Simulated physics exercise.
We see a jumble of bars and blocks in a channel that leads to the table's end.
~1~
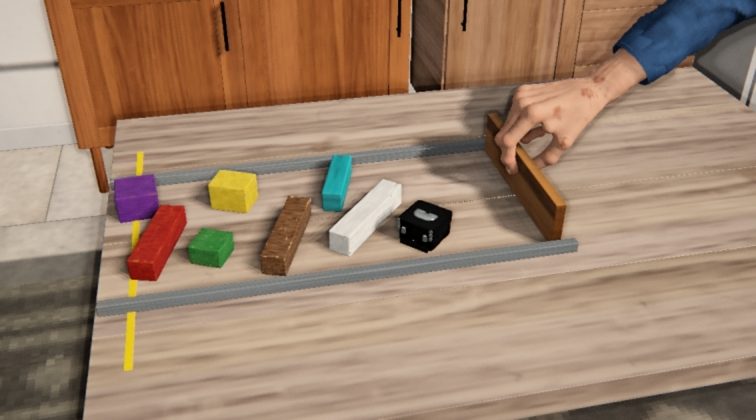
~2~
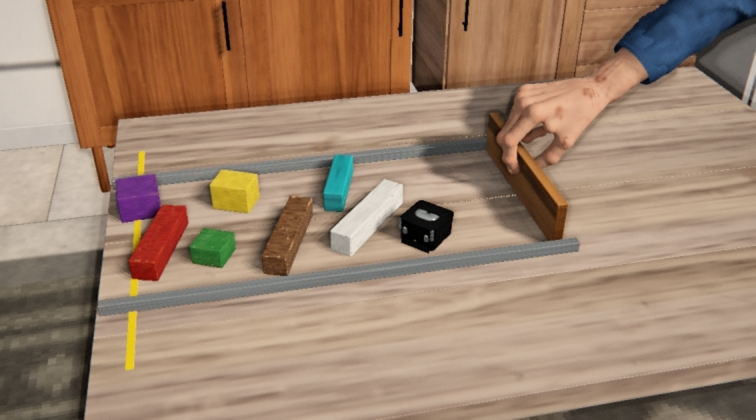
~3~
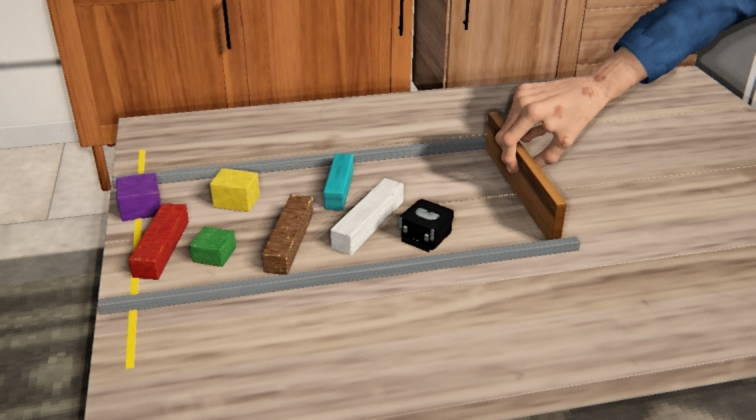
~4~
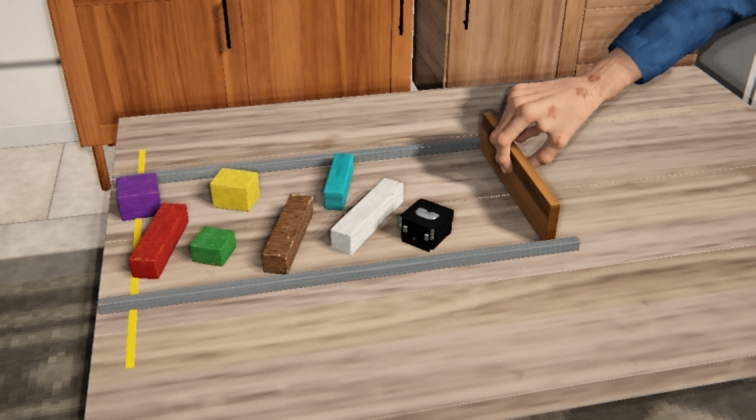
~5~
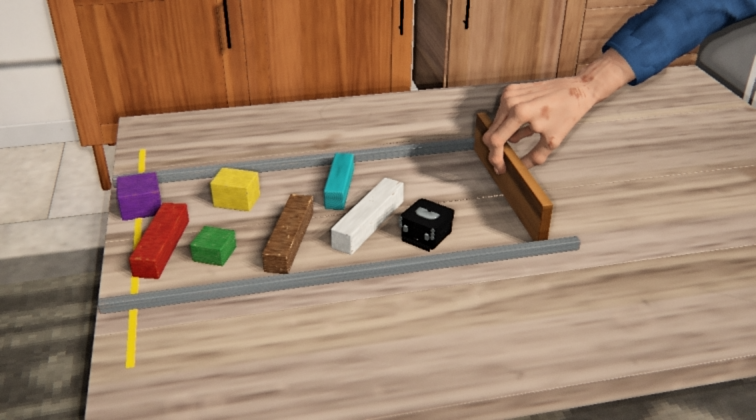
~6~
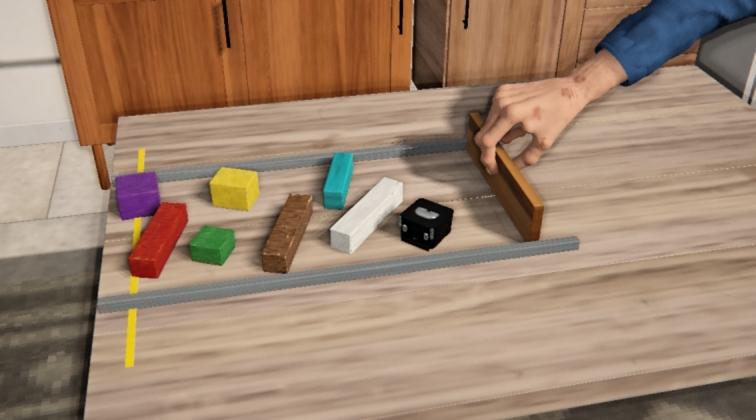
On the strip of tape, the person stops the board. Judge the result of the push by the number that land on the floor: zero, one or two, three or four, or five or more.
The number that land on the floor is five or more.
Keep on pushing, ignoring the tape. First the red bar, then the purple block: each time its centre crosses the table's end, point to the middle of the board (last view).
Near (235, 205) in the first case, near (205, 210) in the other.
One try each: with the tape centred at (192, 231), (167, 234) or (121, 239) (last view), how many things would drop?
Tallies in the order given: 3, 4, 8.
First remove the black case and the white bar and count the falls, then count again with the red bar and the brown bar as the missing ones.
The count is 4 in the first case and 5 in the second.
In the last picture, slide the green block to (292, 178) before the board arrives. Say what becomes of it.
Placed there, it goes off the edge.
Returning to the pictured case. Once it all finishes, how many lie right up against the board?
At rest, 2 are in contact.
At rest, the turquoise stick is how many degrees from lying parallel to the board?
It measures close to 35 degrees.
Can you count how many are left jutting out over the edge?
I make it 2.
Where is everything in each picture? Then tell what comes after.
In the first frame, purple block (137, 198); red bar (159, 241); green block (212, 248); board (521, 174); tape (135, 240).
In the second frame, red bar (160, 241); white bar (368, 216).
In the third frame, green block (213, 246); yellow block (235, 190).
In the fourth frame, purple block (139, 196); black case (427, 225).
In the fifth frame, red bar (161, 239); brown bar (289, 232).
In the sixth frame, purple block (139, 196); red bar (160, 238); green block (213, 245); board (501, 175); tape (137, 237).
Soon after, none off yet; purple block at rest near (139, 196); red bar at rest near (160, 238); green block at rest near (213, 245).
After that, none off yet; purple block at rest near (139, 196); red bar displaced a little near (127, 236); green block displaced well along near (149, 247).
In the end, the number that fall off is five or more; gone, white bar, brown bar, yellow block, green block, red bar and purple block.
